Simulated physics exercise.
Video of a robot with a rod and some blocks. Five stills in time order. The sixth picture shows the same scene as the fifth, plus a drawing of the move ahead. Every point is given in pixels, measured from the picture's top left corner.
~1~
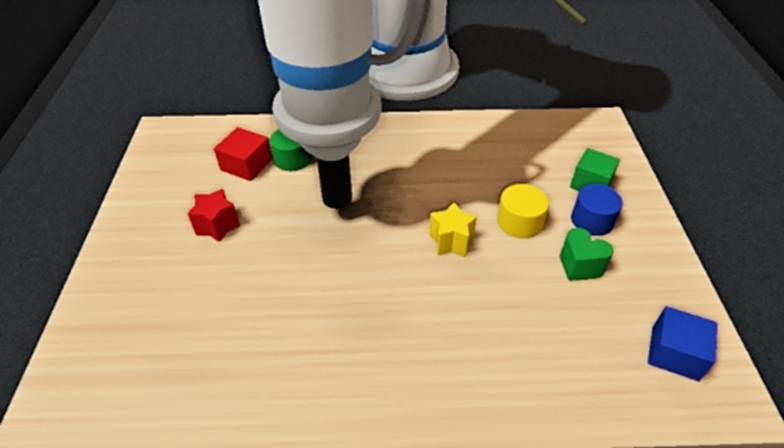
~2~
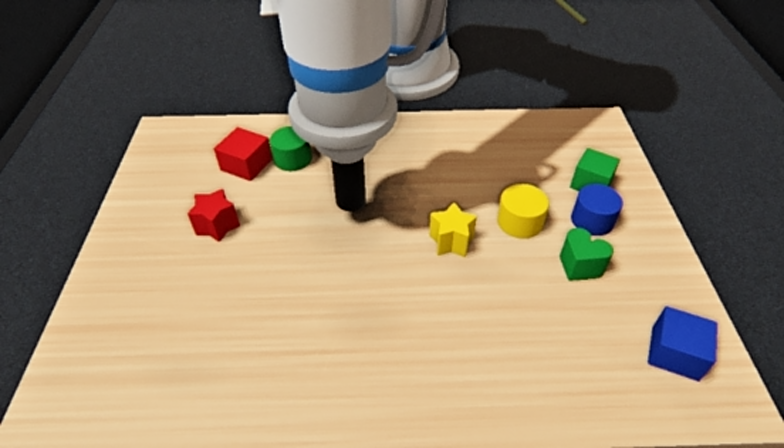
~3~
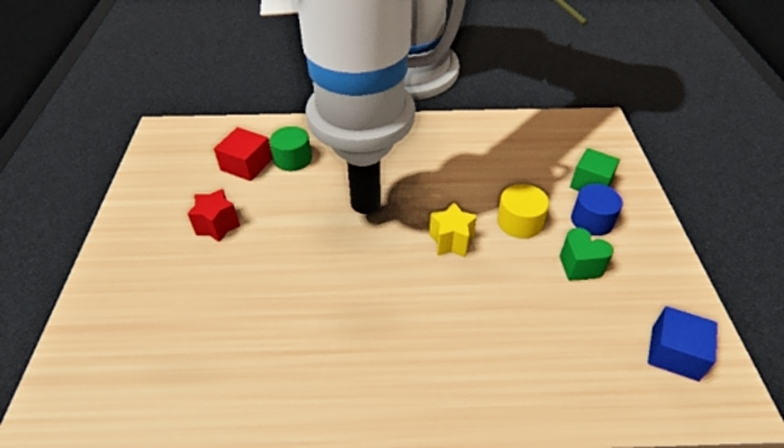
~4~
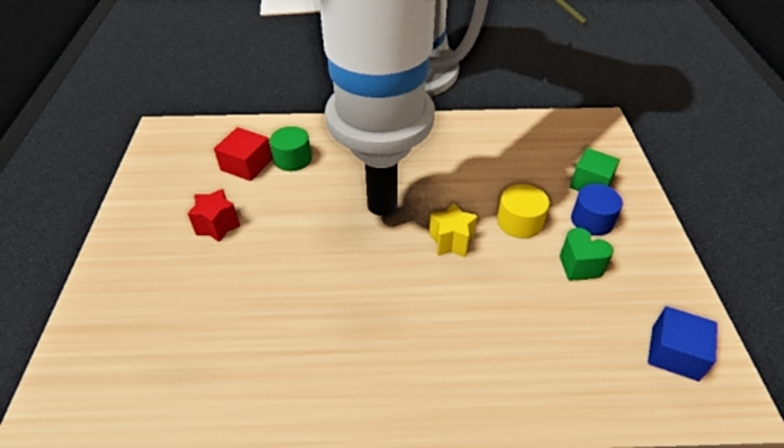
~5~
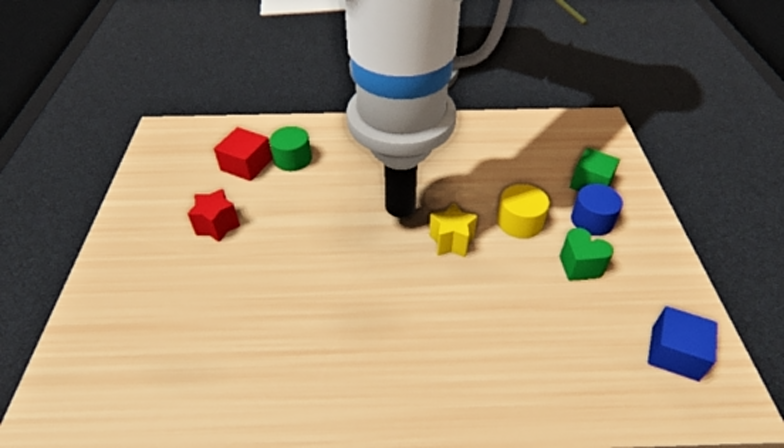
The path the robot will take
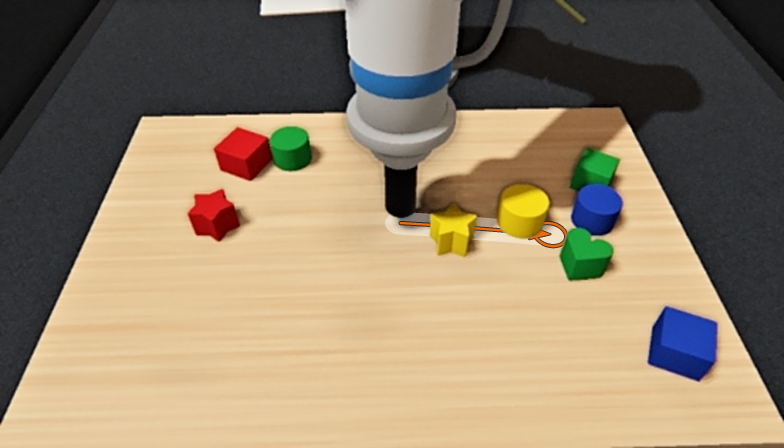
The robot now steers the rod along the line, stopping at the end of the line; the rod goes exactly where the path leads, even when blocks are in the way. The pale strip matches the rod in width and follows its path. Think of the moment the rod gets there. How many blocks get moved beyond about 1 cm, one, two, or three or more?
That push would leave three or more blocks displaced by more than about 1 cm.
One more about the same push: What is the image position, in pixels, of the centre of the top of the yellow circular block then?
Located at (574, 190).
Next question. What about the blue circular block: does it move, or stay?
Displaced, by a centimetre or more.
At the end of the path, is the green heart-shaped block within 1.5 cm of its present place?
Yes, I think so.
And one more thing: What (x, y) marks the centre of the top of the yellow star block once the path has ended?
I'd say the yellow star block ends with its top centre at (479, 229).
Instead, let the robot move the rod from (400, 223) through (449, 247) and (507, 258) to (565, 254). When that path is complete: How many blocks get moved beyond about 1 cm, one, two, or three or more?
Count: Two.
The drawn path runs from (400, 223) directly to (550, 234).
The first path, step by step. One third of the way, rod (452, 210); yellow star block (466, 225).
Two thirds of the way, rod (503, 214); yellow star block (479, 229), turned 50° clockwise; yellow circular block (540, 198).
At the end, rod (555, 218); yellow star block (479, 229), turned 50° clockwise; yellow circular block (574, 190); green heart-shaped block not moved; blue circular block (621, 194).
